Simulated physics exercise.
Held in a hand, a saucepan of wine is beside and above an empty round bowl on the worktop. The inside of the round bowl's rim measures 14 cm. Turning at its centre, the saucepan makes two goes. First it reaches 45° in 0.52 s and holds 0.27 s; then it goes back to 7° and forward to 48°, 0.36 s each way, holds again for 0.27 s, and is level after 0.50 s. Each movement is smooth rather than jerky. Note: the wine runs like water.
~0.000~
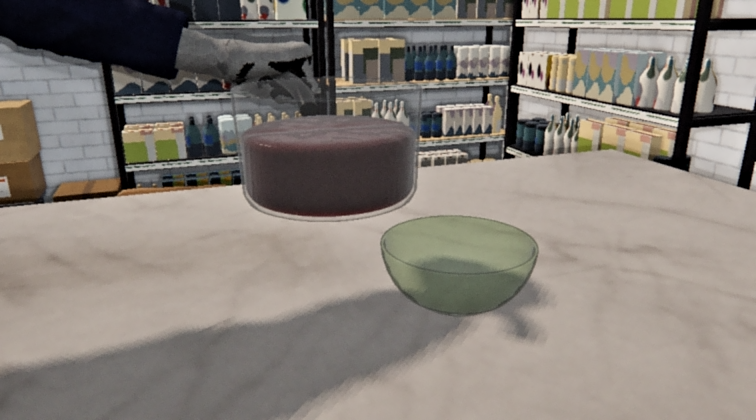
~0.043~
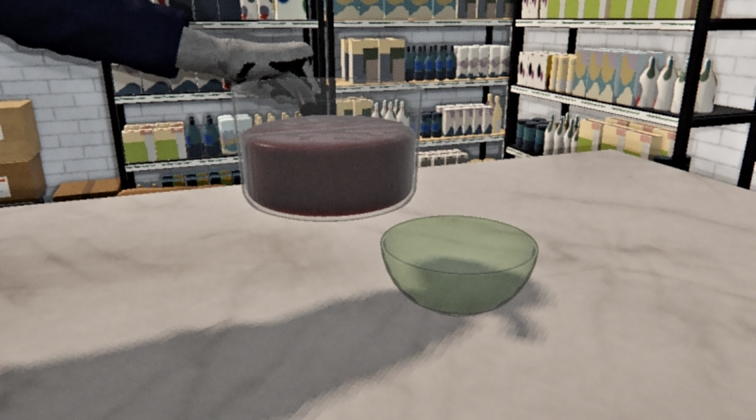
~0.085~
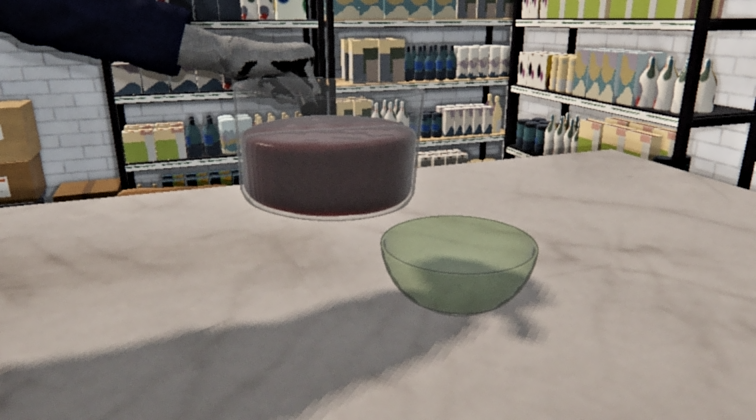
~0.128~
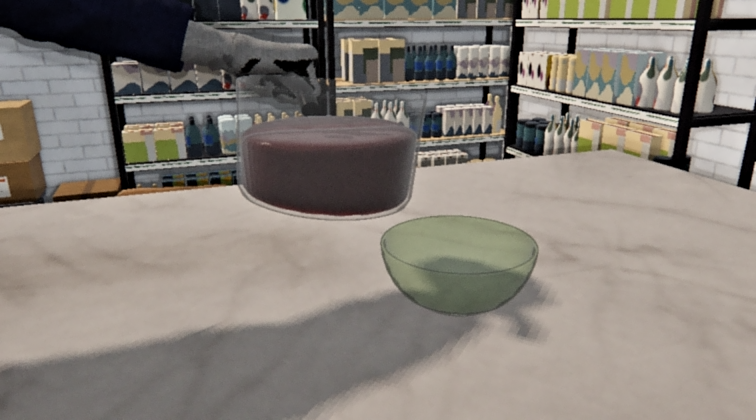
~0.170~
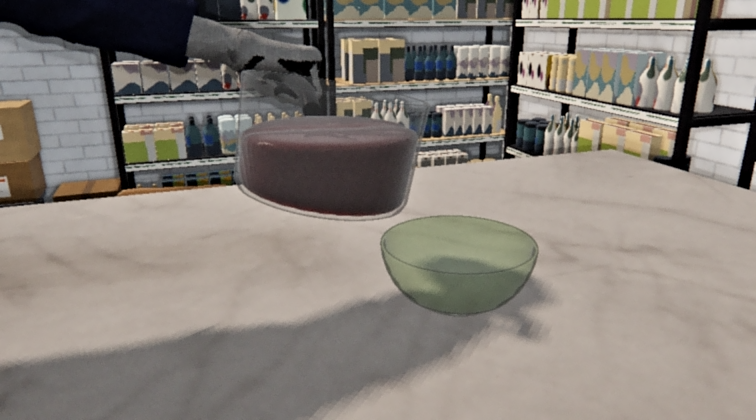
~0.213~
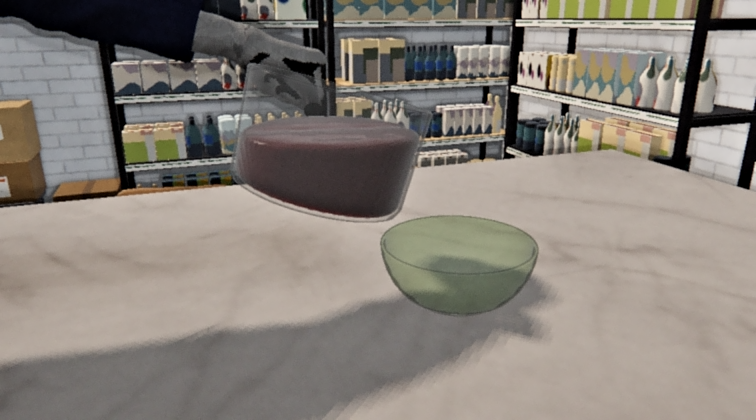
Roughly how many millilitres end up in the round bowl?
Close to 325 ml.
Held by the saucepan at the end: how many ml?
It ends up holding near 450 ml.
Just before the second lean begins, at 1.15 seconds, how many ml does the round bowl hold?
Around 210 ml.
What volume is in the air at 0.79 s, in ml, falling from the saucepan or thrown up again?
Close to 70 ml, I'd say.
By 0.79 s the tilt is 45° and the round bowl has 135 ml, the saucepan 585 ml, and 0 ml is on the worktop.
By 1.15 s the tilt is 7° and the round bowl has 215 ml, the saucepan 565 ml, and 10 ml is on the worktop.
By 1.78 s the tilt is 48° and the round bowl has 295 ml, the saucepan 460 ml, and 10 ml is on the worktop.
By 2.14 s the tilt is 9° and the round bowl has 325 ml, the saucepan 450 ml, and 10 ml is on the worktop.
At rest the round bowl has 325 ml, the saucepan 450 ml, and 10 ml is on the worktop.
